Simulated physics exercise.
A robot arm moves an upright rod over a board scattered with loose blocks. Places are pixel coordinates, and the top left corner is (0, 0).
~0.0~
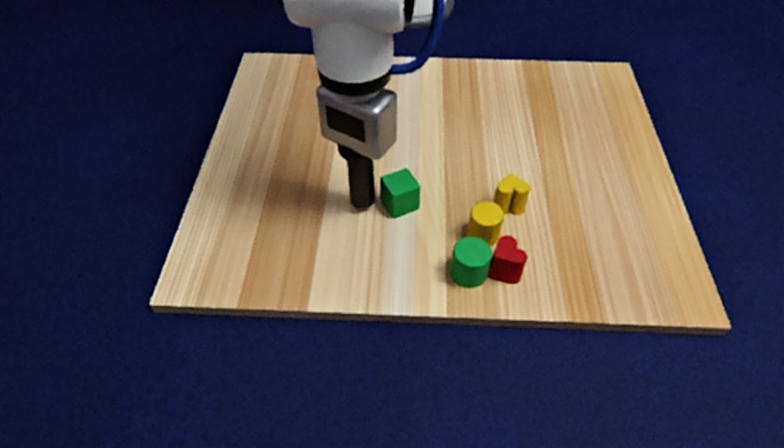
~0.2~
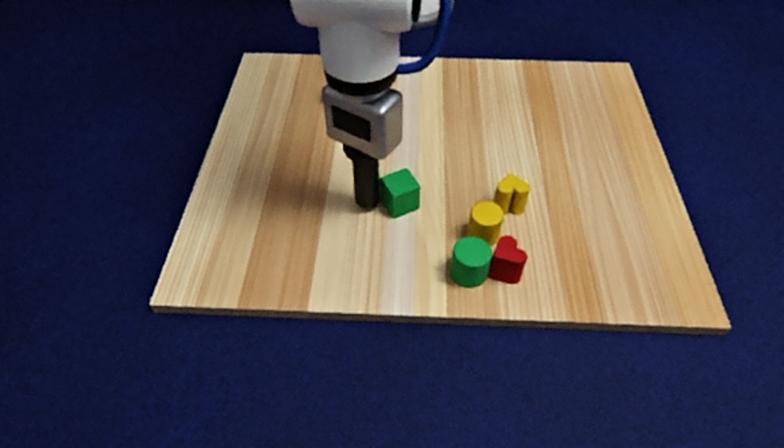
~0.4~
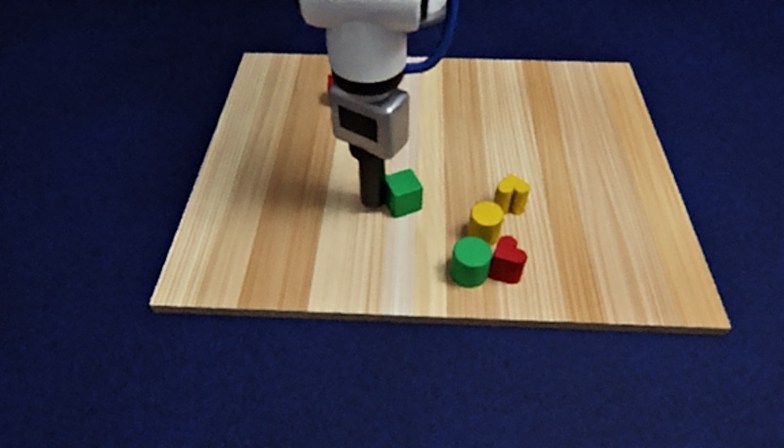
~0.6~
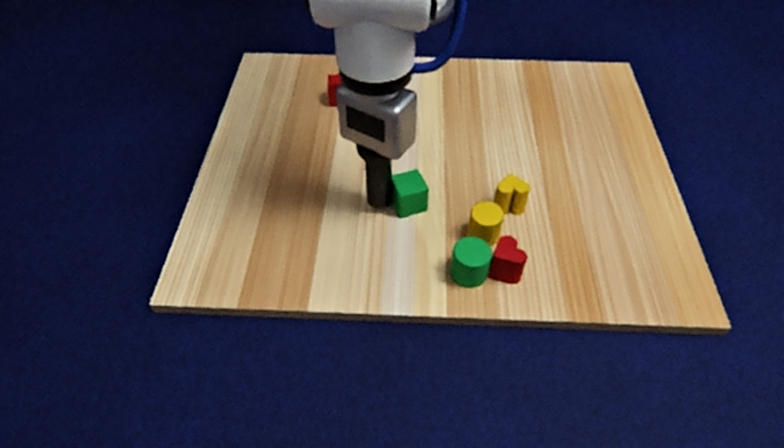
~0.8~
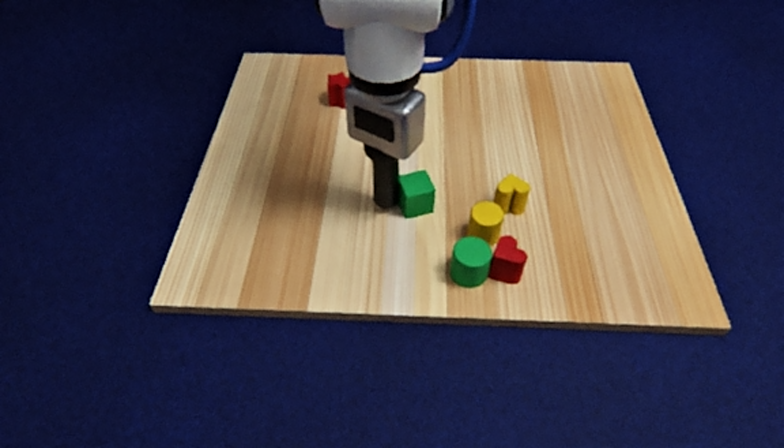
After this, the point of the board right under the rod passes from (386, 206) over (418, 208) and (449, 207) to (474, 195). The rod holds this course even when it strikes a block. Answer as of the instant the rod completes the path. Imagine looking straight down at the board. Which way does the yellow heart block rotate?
Overhead view: Anti-clockwise.
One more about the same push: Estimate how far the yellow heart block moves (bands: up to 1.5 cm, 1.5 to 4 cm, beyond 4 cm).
It gets moved 1.5 to 4 cm.
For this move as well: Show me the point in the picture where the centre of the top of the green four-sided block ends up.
At (499, 187).
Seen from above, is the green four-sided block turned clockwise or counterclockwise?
From above, it looks like the green four-sided block goes clockwise.
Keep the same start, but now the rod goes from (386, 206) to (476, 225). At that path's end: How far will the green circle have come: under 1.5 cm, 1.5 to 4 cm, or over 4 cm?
Band: Under 1.5 cm.
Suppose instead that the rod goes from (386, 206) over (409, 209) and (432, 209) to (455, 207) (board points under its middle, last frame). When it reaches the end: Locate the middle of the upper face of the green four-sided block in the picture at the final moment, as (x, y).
Just about (488, 188).
The first path, step by step. One third of the way, rod (418, 203); green four-sided block (449, 186).
Two thirds of the way, rod (450, 202); green four-sided block (481, 188), turned 25° clockwise.
At the end, rod (474, 189); green four-sided block (499, 187), turned 60° clockwise; yellow circle still; yellow heart block (534, 187), turned 25° anticlockwise.
